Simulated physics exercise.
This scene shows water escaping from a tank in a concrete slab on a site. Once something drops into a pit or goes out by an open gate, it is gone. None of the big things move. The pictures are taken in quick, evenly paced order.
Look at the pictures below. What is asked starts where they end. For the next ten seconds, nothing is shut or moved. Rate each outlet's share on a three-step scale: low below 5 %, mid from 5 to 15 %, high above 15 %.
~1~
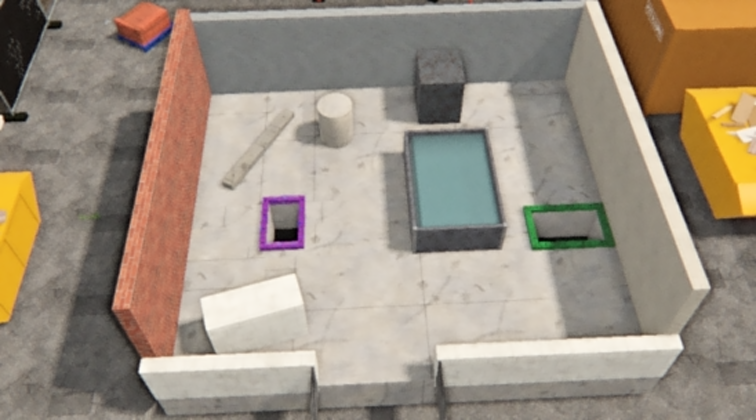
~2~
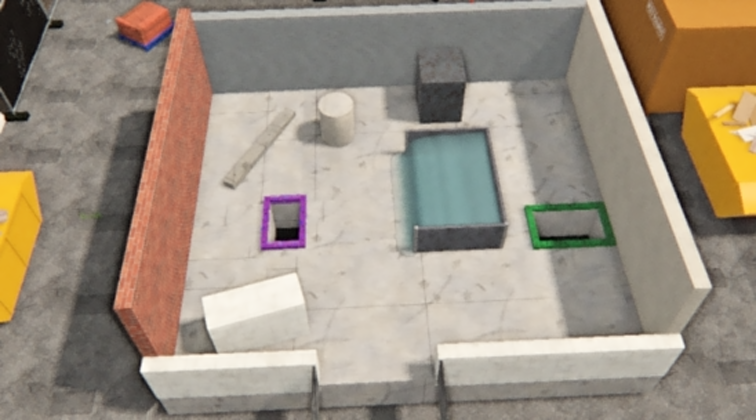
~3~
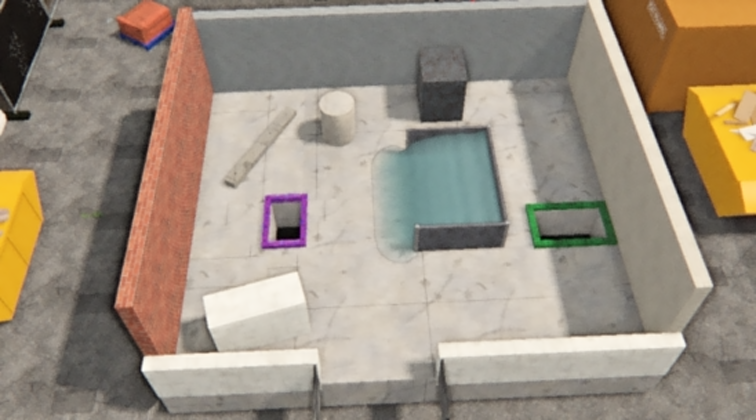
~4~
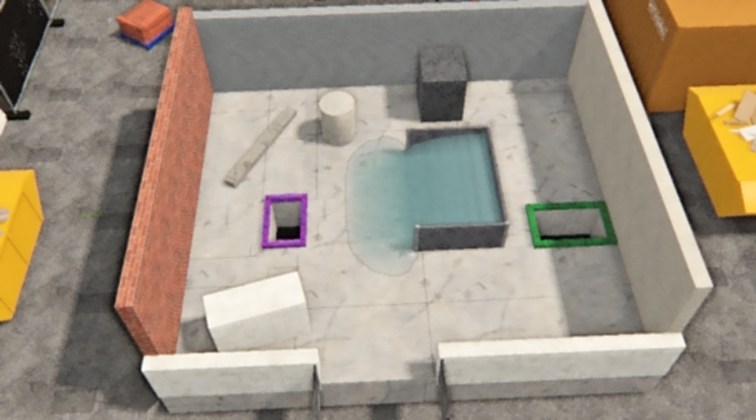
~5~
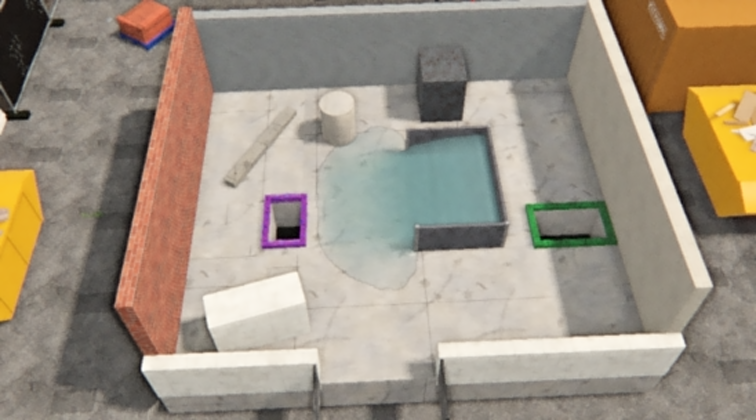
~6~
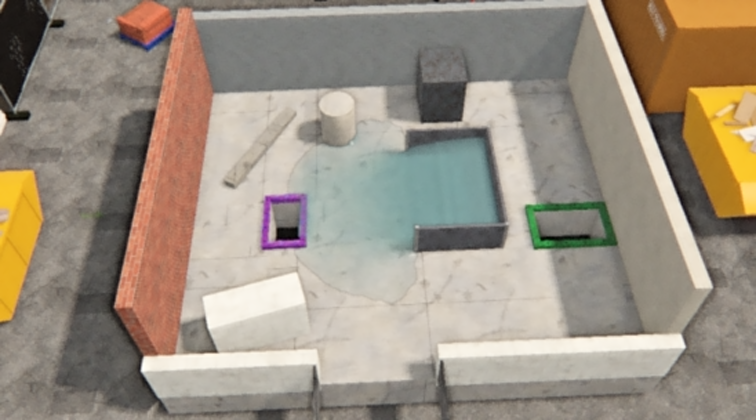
Scale: Gate - mid, purple pit - high, green pit - low.
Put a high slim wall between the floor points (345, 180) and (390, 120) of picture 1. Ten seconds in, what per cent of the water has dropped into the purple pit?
Purple: 25 %.
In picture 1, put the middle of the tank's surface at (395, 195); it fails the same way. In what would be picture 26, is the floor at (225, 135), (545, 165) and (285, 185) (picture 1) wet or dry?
Checking the three spots, I get swamped, high and dry, swamped.
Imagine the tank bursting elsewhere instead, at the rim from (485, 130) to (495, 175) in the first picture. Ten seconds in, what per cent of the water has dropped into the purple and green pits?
Purple about 0 %, green about 20 %.
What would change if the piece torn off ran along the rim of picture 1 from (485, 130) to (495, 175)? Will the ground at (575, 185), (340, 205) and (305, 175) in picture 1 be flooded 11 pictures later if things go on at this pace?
The first would be drenched, the second still unwetted and the third still unwetted.
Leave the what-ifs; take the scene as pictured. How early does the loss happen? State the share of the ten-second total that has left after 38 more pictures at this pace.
Near 75 in a hundred.
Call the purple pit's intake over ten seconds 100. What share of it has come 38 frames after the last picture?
Near 100 per cent, give or take.
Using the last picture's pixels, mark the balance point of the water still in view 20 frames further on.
Roughly (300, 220).
A moment on, water covers 30 % of the floor; the gate 0 %, the purple pit 7 %, the green pit 0 %.
Next, water covers 40 % of the floor; the gate 0 %, the purple pit 14 %, the green pit 0 %.
Then, water covers 45 % of the floor; the gate 1 %, the purple pit 18 %, the green pit 0 %.
Later, water covers 60 % of the floor; the gate 3 %, the purple pit 18 %, the green pit 0 %.
In the end, water covers 75 % of the floor; the gate 9 %, the purple pit 18 %, the green pit 0 %.
